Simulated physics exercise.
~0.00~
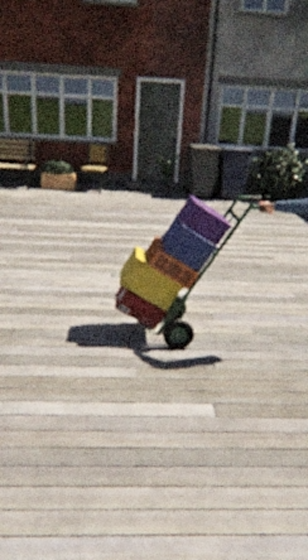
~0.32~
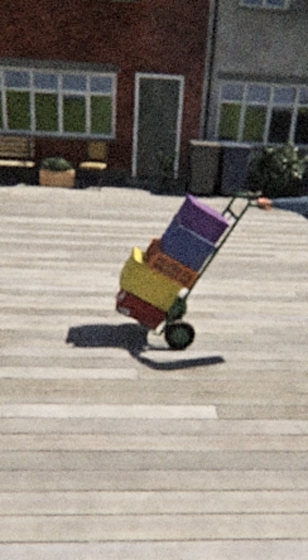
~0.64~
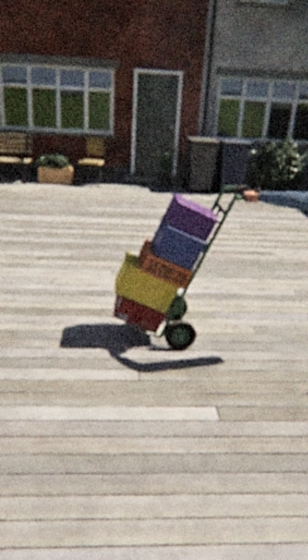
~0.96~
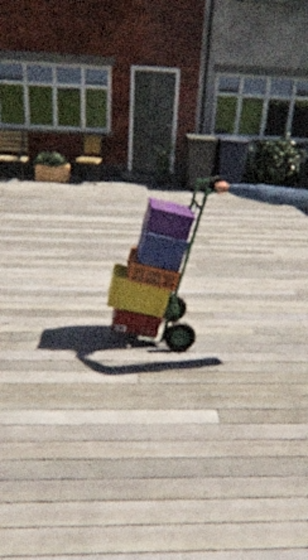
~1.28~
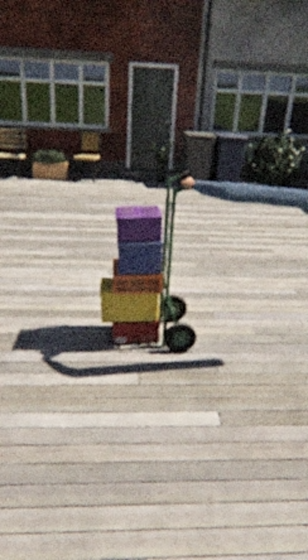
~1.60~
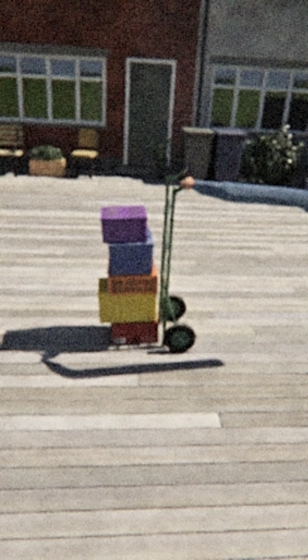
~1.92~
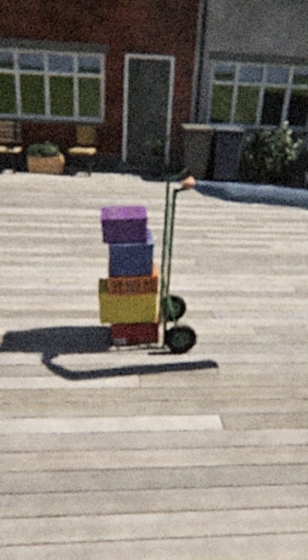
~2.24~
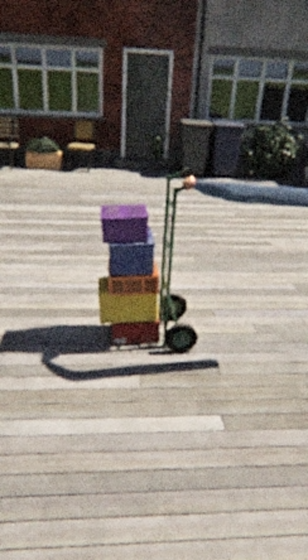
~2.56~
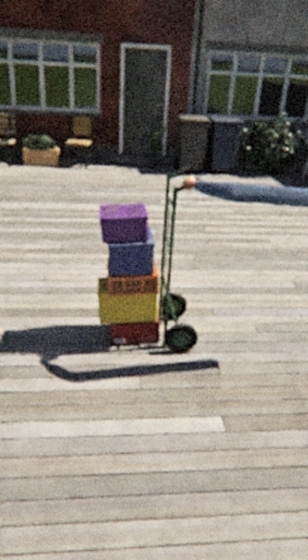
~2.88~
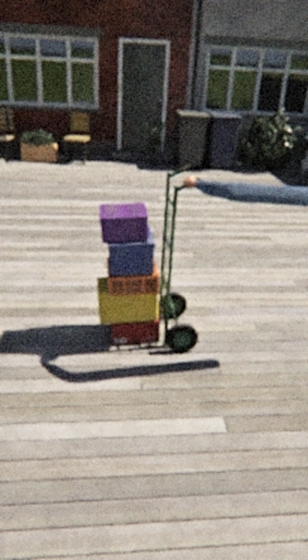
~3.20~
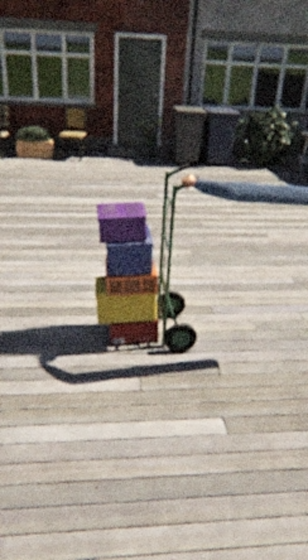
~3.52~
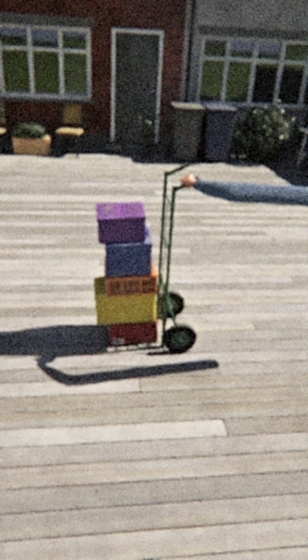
On a sunlit deck of pale boards outside a brick house, a hand tipped a leaning hand truck upright, and its five stacked boxes swung with it; the purple and blue ones slid left, but the whole stack stayed standing.
